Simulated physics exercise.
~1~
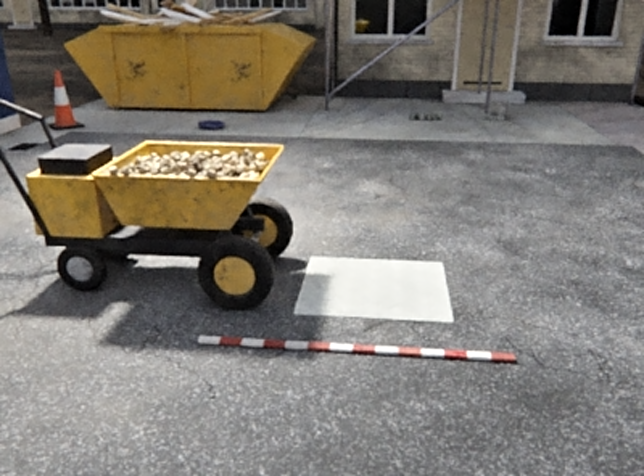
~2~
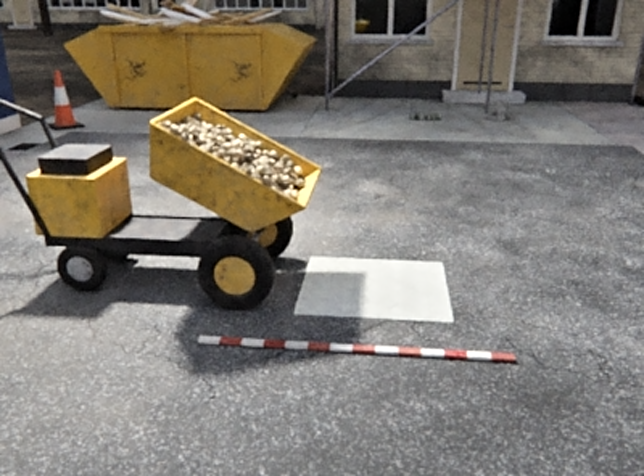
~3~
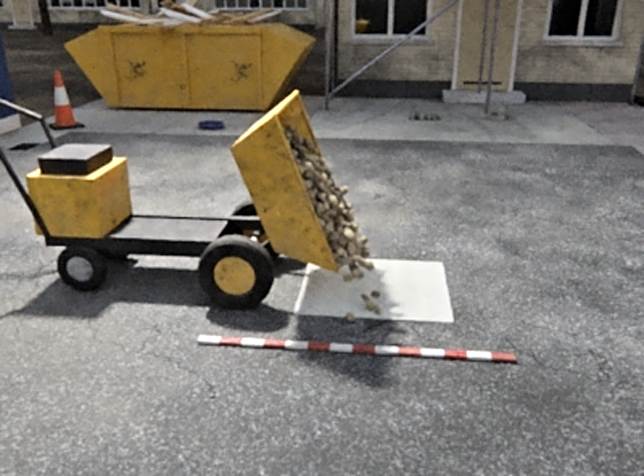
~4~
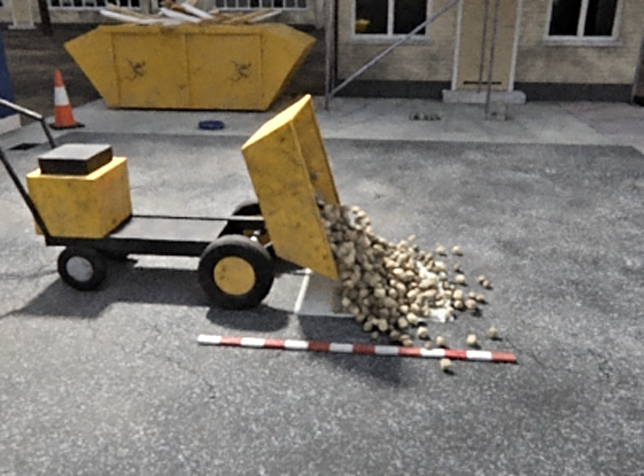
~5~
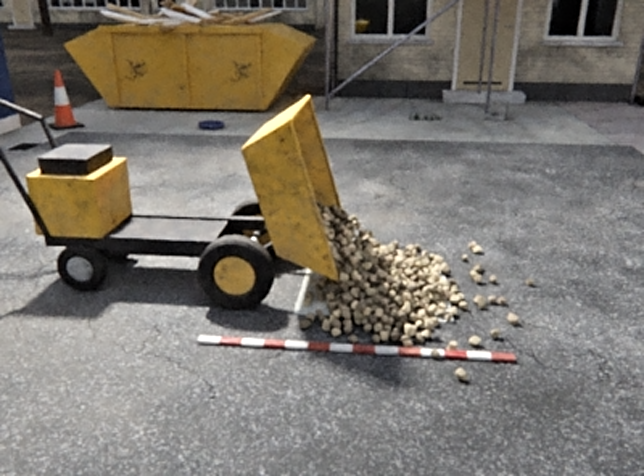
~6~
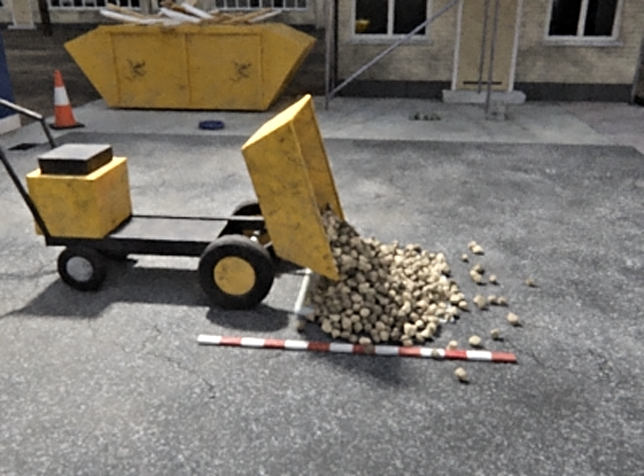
A yellow barrow's tray tips right, spilling stones into a heap covering most of a pale sheet.
